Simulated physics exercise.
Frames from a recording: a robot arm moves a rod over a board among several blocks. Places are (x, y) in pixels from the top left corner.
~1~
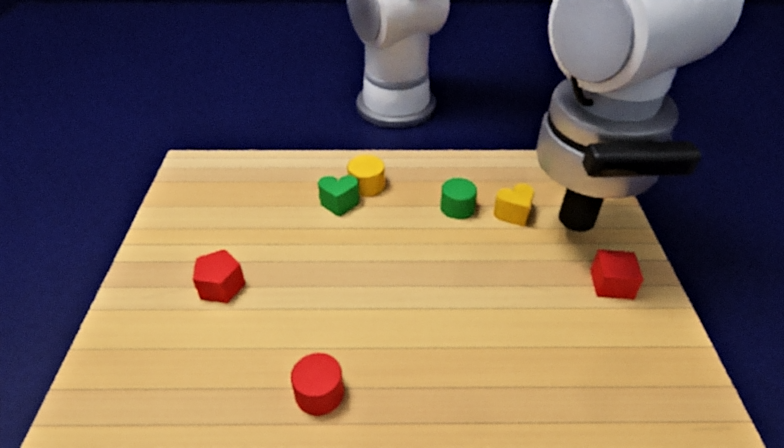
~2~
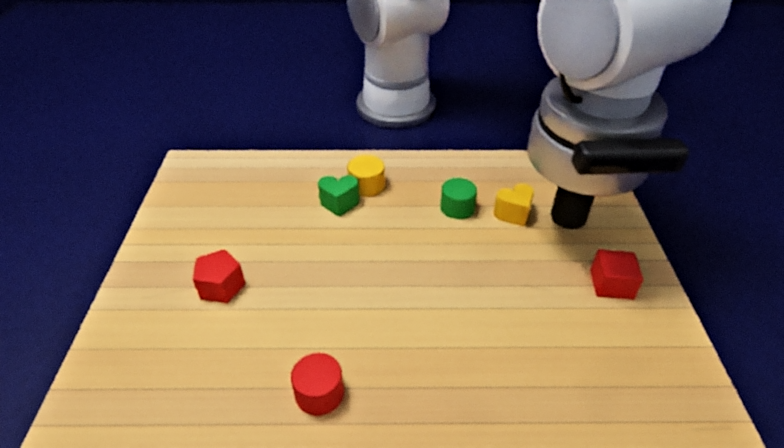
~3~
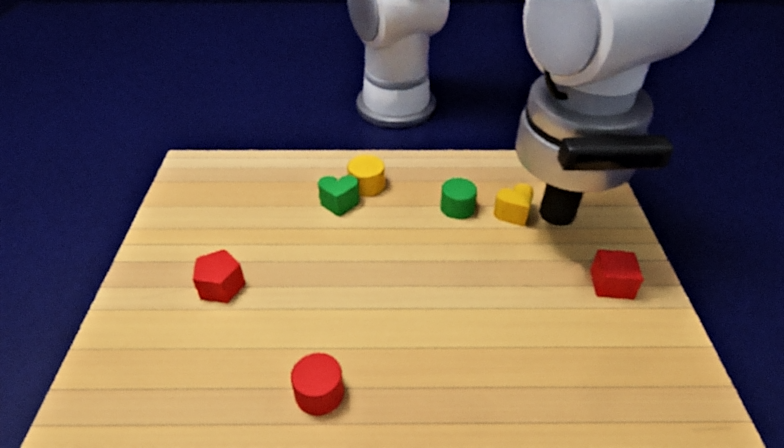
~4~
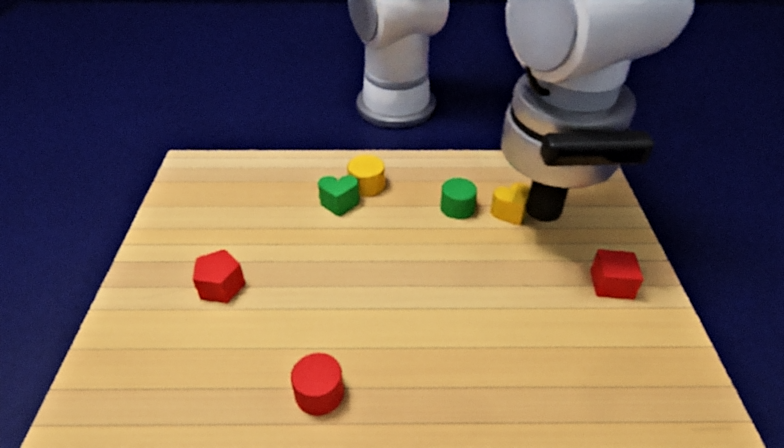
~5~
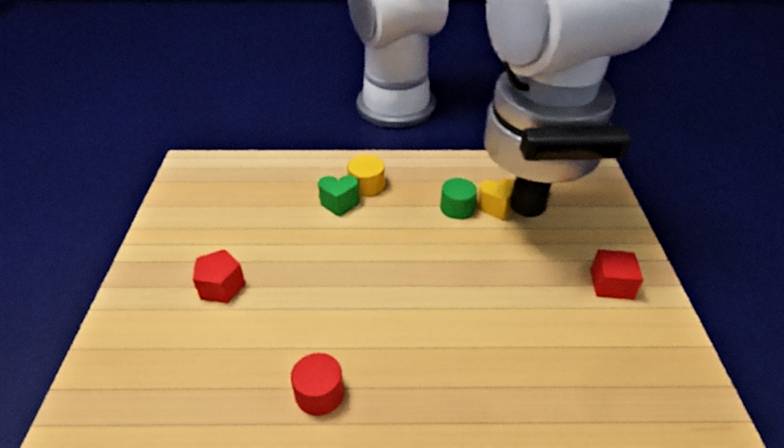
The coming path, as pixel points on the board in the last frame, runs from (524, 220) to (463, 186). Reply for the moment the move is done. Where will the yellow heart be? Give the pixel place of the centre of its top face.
The middle of its upper face will lie at (440, 156).
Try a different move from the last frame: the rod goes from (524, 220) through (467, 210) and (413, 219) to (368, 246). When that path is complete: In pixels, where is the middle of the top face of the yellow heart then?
(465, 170)
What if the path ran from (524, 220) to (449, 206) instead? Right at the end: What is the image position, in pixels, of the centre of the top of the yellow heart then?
So, by the moment the path ends, you'll find the top centre of the yellow heart at (462, 168).
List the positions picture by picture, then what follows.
Lower end of the rod (576, 220), tops of blocks, green disc (460, 188), yellow heart (518, 194), in the first picture.
Rod (568, 218), blocks as before, in the second picture.
Rod (557, 214), blocks as before, in the third picture.
Rod (544, 211), yellow heart (514, 193), in the fourth picture.
Rod (528, 206), green disc (460, 188), yellow heart (500, 187), in the fifth picture.
The first path, step by step. Halfway along, rod (494, 188); green disc (454, 187); yellow heart (469, 170).
At the end, rod (465, 172); green disc (454, 187); yellow heart (440, 156).
